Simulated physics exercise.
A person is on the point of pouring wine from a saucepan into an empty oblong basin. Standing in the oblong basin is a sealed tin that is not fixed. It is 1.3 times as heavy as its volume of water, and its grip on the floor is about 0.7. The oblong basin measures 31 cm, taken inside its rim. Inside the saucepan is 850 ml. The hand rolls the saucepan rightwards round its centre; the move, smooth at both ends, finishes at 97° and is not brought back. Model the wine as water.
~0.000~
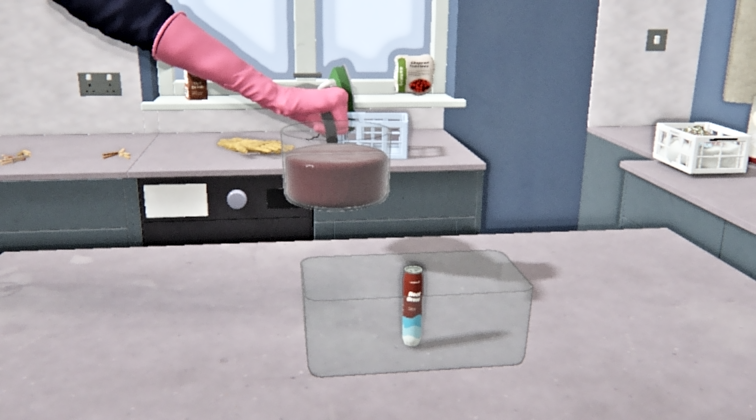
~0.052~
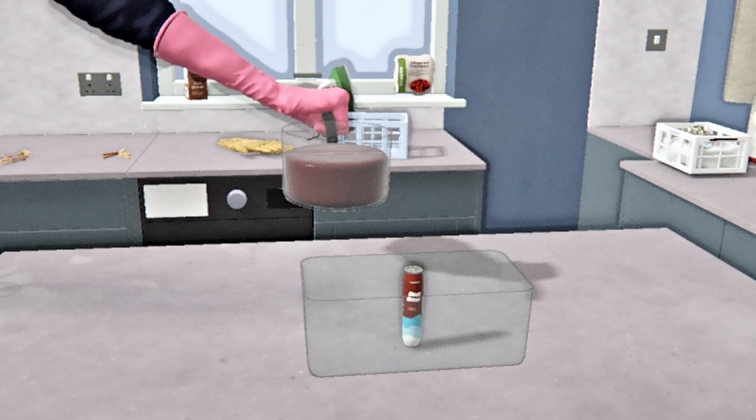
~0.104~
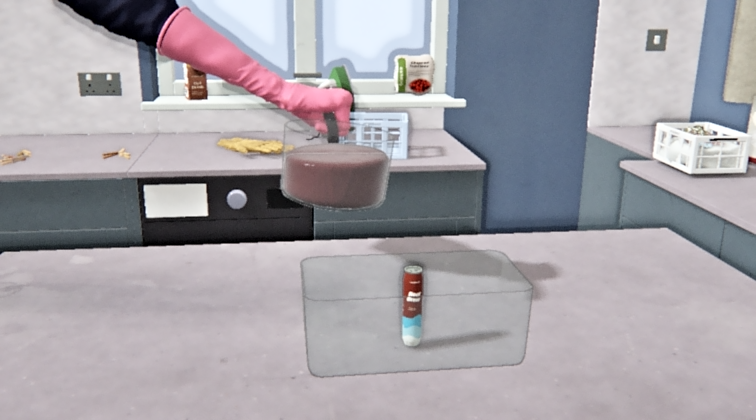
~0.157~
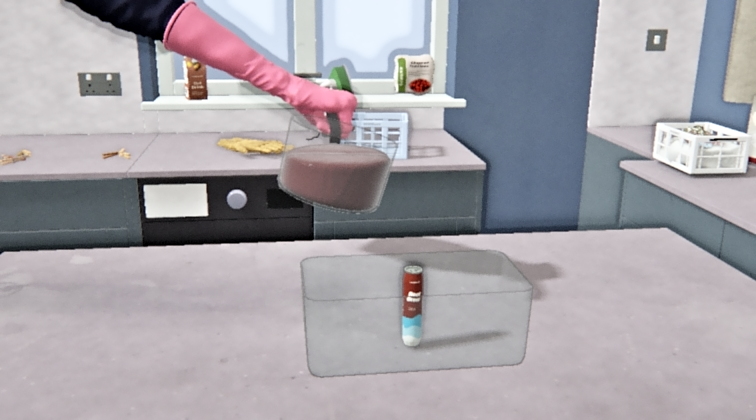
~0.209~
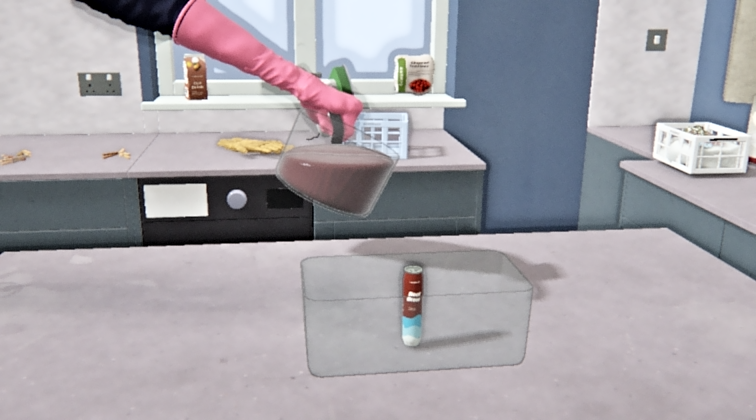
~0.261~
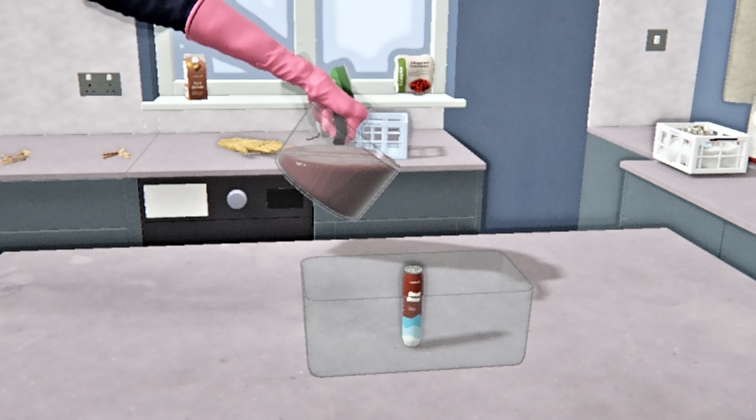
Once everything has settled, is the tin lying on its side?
No.
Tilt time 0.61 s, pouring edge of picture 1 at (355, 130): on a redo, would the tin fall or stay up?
Then it falls.
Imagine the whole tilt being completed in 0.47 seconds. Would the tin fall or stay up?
Then it keeps standing.
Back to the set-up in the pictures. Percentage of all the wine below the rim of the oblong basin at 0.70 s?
Some 70 per cent.
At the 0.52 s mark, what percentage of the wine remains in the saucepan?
At that time about 44 in a hundred parts are still held.
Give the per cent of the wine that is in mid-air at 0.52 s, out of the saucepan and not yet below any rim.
Some 42 per cent.
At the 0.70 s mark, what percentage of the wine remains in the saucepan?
16 %.
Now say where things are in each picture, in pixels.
The first frame shows tilt 0°; pouring edge (390, 131); surface from (284, 154) to (387, 152); the oblong basin's rim runs from (303, 279) to (518, 270); the tin's top is at (413, 273).
The second frame shows tilt 2°; pouring edge (391, 132); surface from (285, 154) to (387, 153).
The third frame shows tilt 7°; pouring edge (393, 137); surface from (285, 154) to (388, 154).
The fourth frame shows tilt 15°; pouring edge (396, 145); surface from (284, 155) to (390, 154).
The fifth frame shows tilt 26°; pouring edge (398, 156); surface from (283, 154) to (393, 156).
The sixth frame shows tilt 38°; pouring edge (397, 169); surface from (279, 152) to (392, 159).
By 0.52 s the tilt is 91° and 45 per cent is still to pour; the tin stands where it began.
By 0.70 s the tilt is 97° and 16 per cent is still to pour; the tin stands where it began.
By 0.90 s the tilt is 97° and 5 per cent is still to pour; the tin stands where it began.
By 1.11 s the tilt is 97° and 1 per cent is still to pour; the tin stands where it began.
At rest the tin stands where it began.
